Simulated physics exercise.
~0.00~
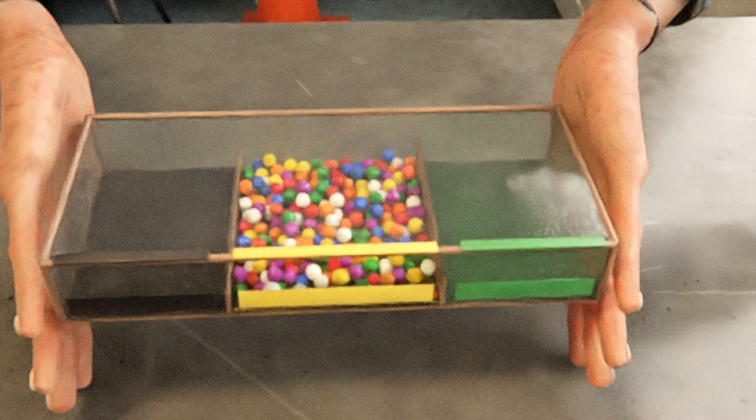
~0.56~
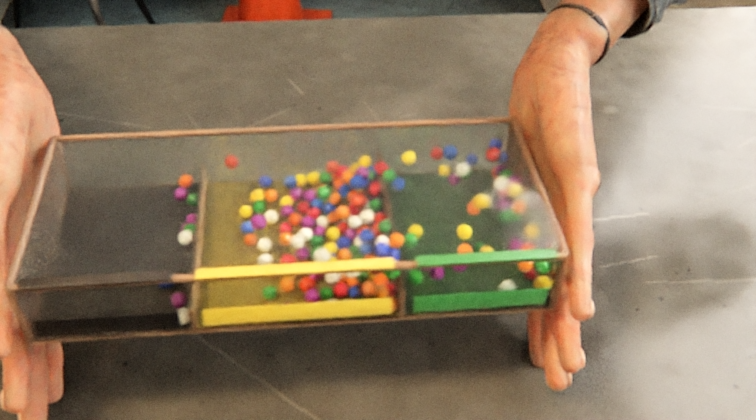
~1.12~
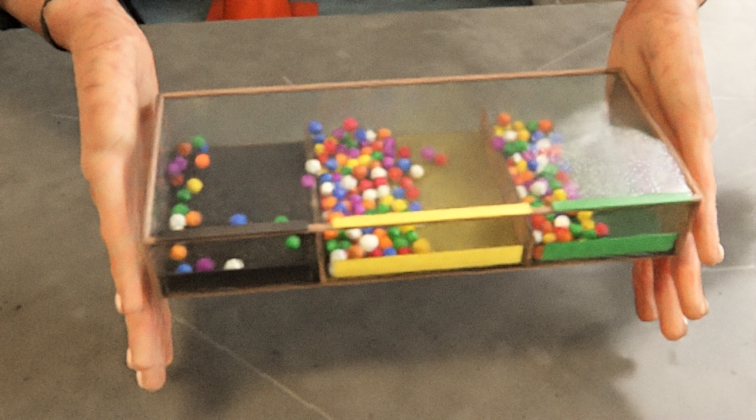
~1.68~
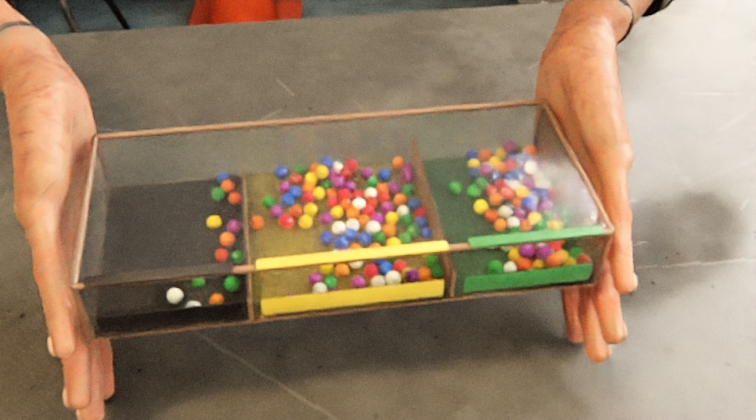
On a grey tabletop, two hands shook a clear lidded box of colourful beads from side to side, and the beads spilled from the middle yellow section into both others, ending with many in yellow and green and only a few in black.
